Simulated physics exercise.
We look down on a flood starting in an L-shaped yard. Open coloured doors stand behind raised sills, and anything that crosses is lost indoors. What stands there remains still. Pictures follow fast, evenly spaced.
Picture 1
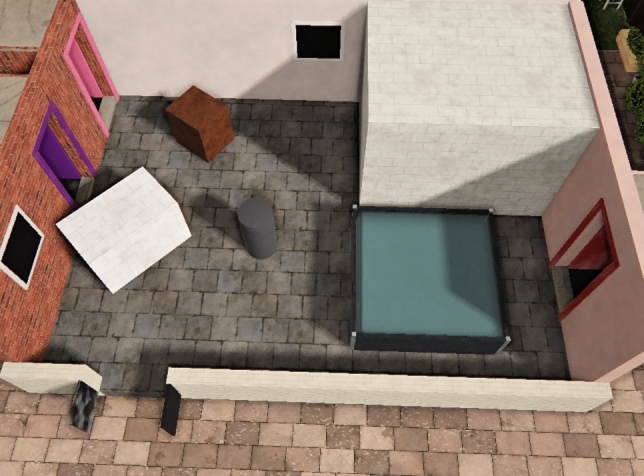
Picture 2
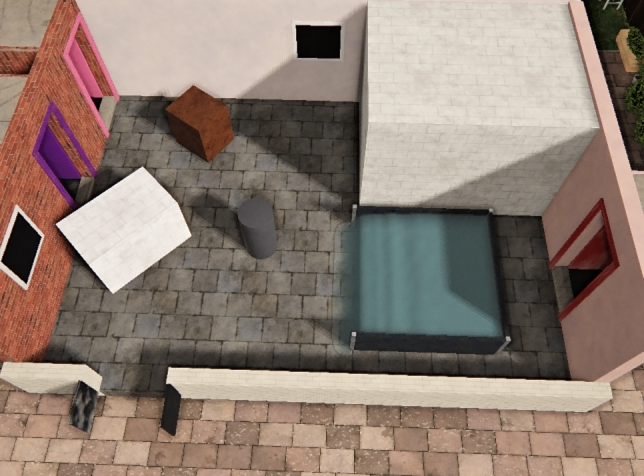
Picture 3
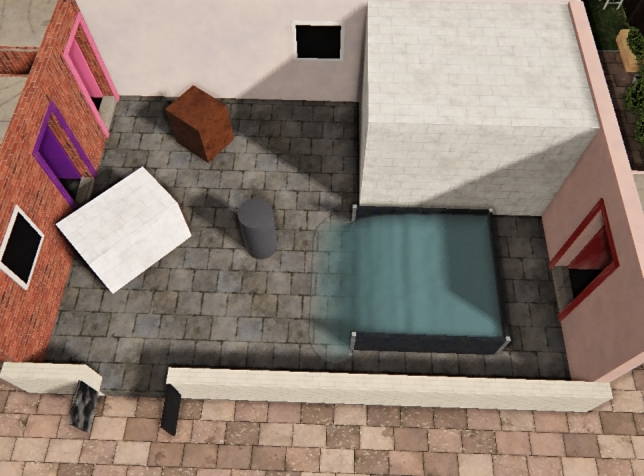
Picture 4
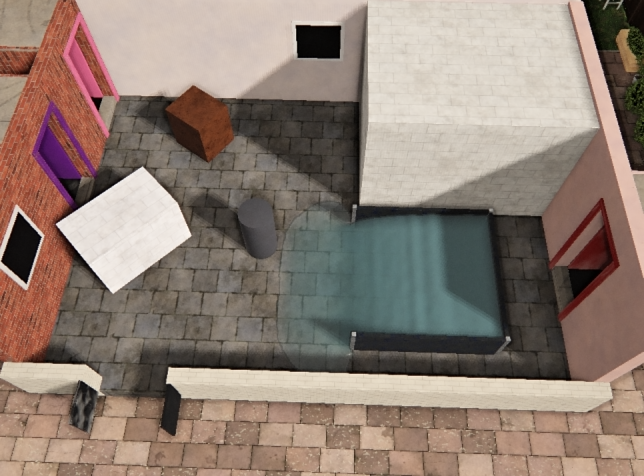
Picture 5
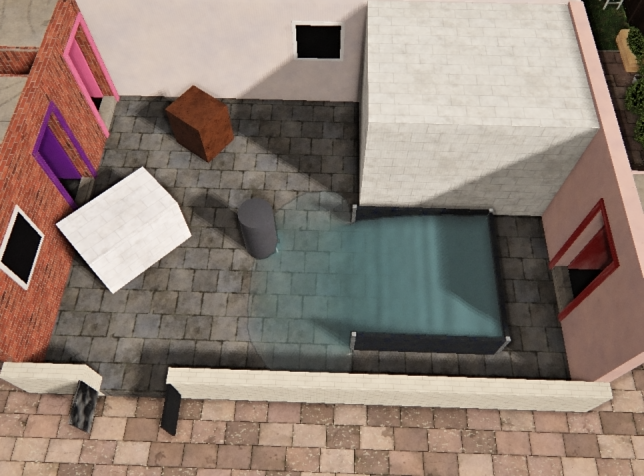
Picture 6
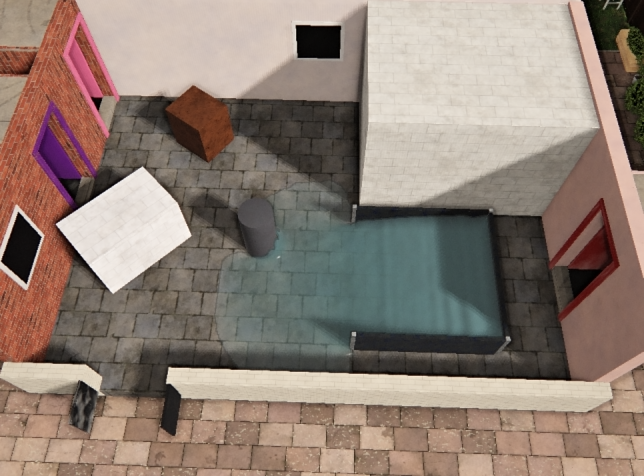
Water pouring from the open left side of a tank in a walled yard, spreading left across paving around a grey cylinder.
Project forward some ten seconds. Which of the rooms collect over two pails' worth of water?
The purple door collects two pails or less; the pink door collects two pails or less; the red door collects two pails or less.
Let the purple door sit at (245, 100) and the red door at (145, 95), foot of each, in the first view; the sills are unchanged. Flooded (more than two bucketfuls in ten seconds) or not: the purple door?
From what I can tell, the purple door tops the mark.
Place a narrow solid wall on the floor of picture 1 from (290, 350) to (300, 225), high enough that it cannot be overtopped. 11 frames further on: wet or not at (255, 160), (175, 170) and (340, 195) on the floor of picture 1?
Lab note - spot 1 inundated, spot 2 parched, spot 3 inundated.
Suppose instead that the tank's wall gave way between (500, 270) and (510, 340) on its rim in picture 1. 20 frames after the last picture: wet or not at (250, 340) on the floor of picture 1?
That spot ends up swamped.
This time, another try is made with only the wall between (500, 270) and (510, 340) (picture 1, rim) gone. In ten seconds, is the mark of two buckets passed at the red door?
Here the red door overshoots.
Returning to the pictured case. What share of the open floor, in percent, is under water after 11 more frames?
Roughly 55 per cent.
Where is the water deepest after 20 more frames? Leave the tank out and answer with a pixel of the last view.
That would be (71, 268).
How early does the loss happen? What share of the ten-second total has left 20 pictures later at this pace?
My estimate is roughly 20 percent.
A moment on, water covers 40 % of the floor; the purple door not reached, the pink door not reached, the red door not reached.
Next, water covers 55 % of the floor; the purple door not reached, the pink door not reached, the red door not reached.
Then, water covers 70 % of the floor; the purple door wet at the sill, nothing in, the pink door wet at the sill, nothing in, the red door not reached.
Later, water covers 85 % of the floor; the purple door under two buckets in, the pink door under two buckets in, the red door not reached.
In the end, water covers 90 % of the floor; the purple door under two buckets in, the pink door under two buckets in, the red door not reached.
